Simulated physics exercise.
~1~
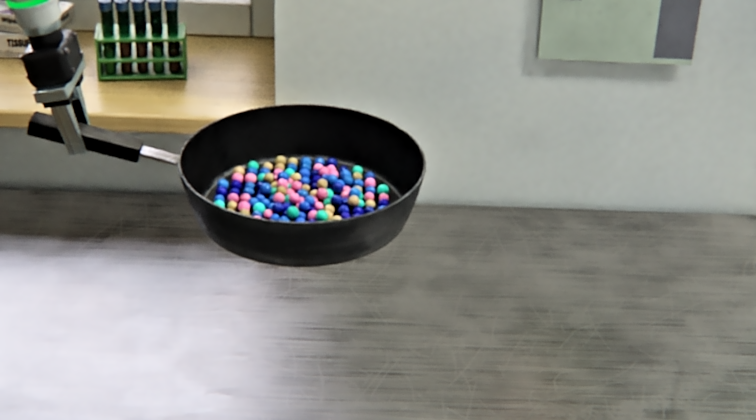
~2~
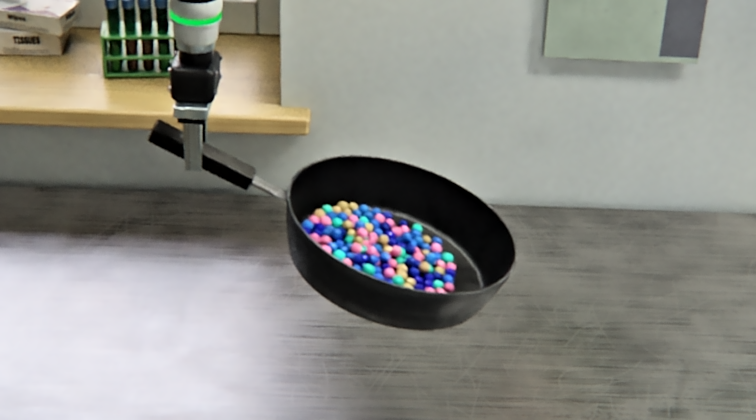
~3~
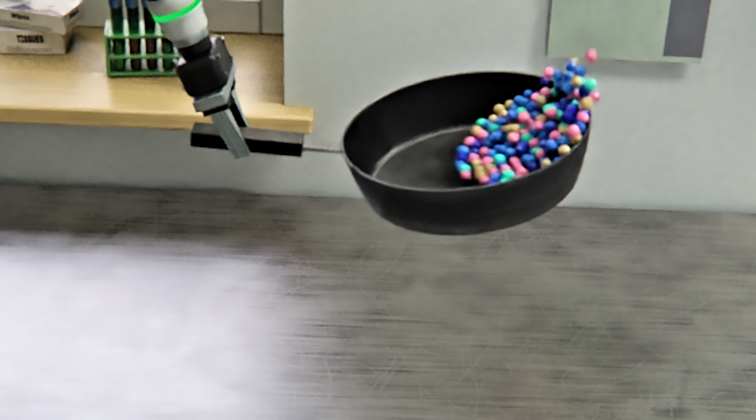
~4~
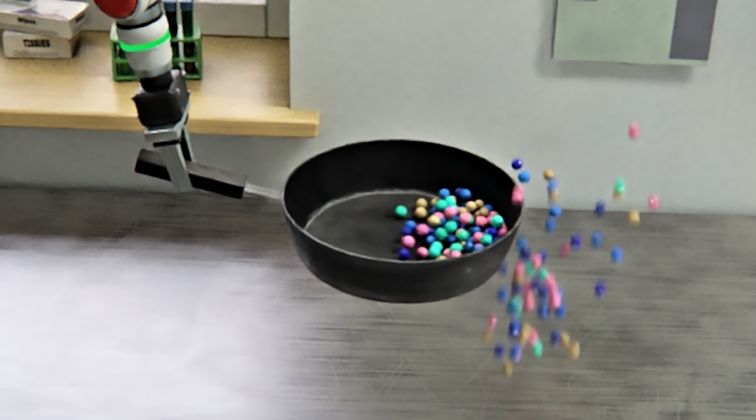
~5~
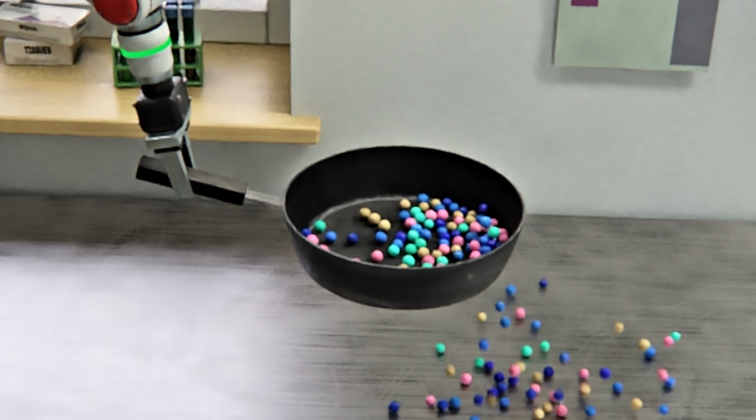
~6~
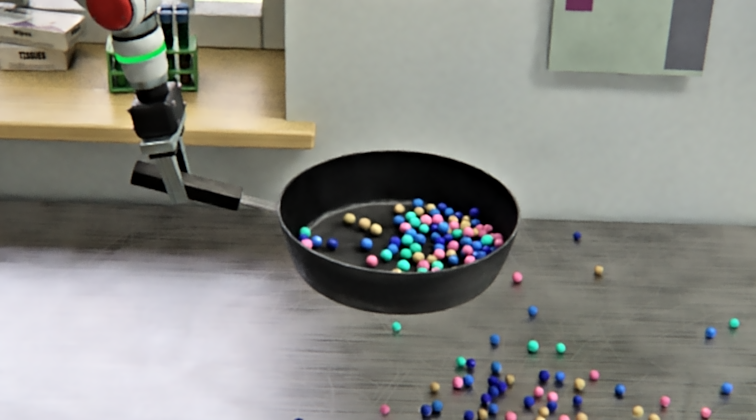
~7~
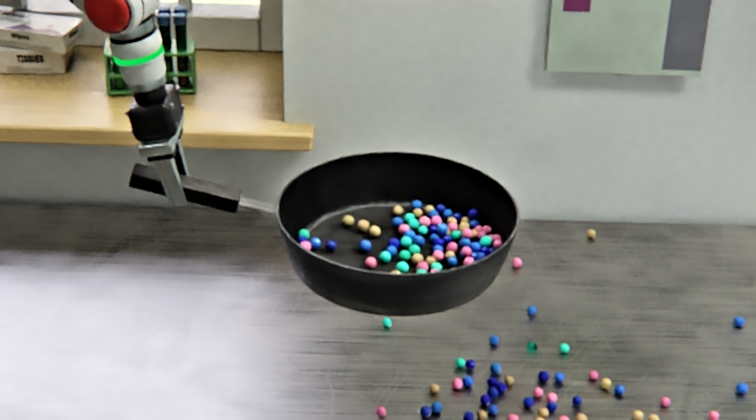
We see a robot arm swing a black frying pan of small colourful balls to the right, tilting it, then jerk it back left, flinging some over the far right rim; they scatter across the grey surface while most stay in the levelled pan.
